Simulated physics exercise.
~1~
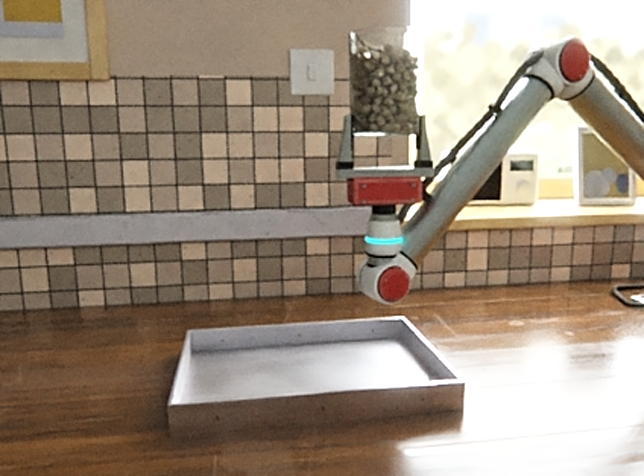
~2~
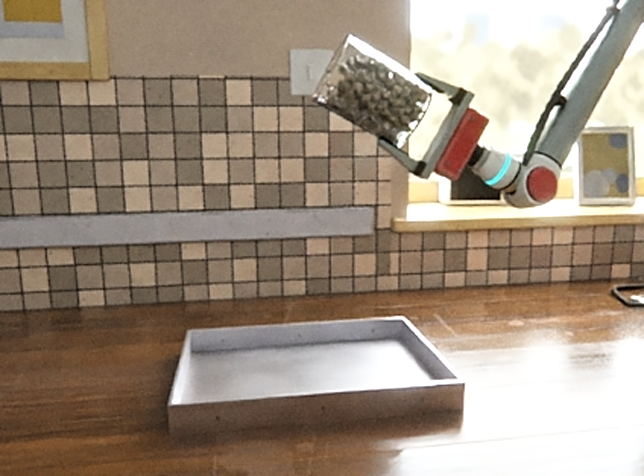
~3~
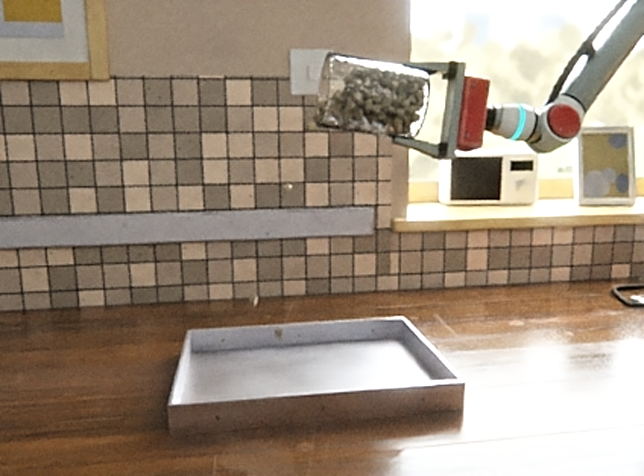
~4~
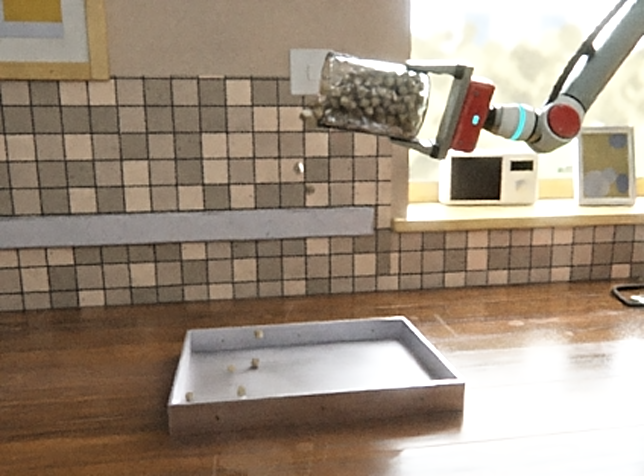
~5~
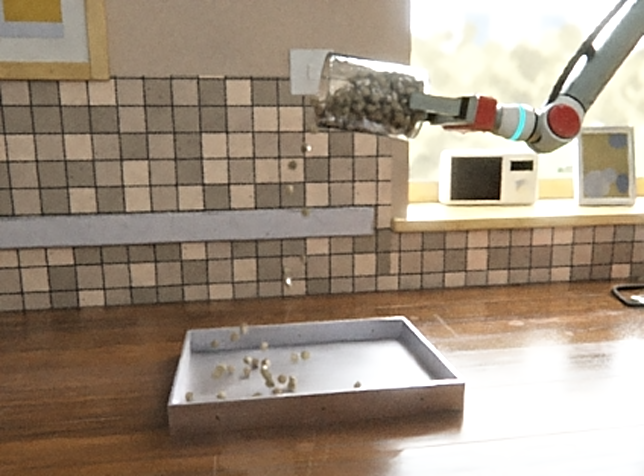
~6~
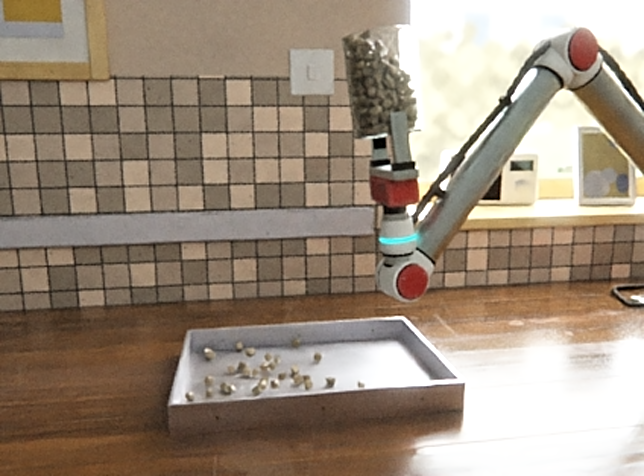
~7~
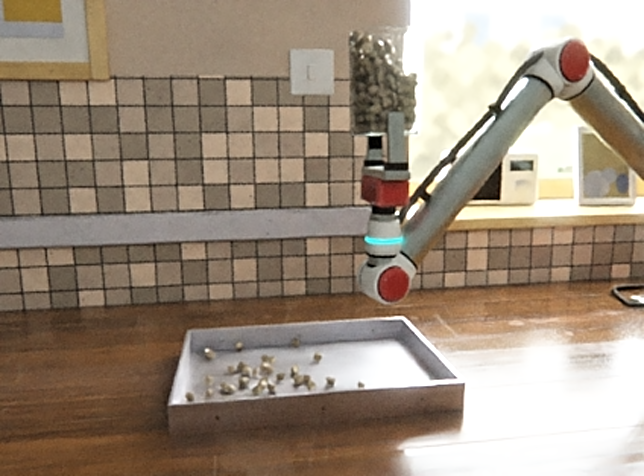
A grey robot arm with red joints holds up a clear tumbler full of small grey-beige pebbles in a sunlit kitchen, seen from a fixed view across a brown wooden counter. A shallow pale grey tray sits below, before a checkered tile wall, with a bright window at right. The arm tips the tumbler to the left until it lies nearly on its side. As the gripper rolls it around, pebbles dribble from its mouth and scatter across the tray. The arm then swings the tumbler upright again, still mostly full, leaving a loose scattering of pebbles in the tray.
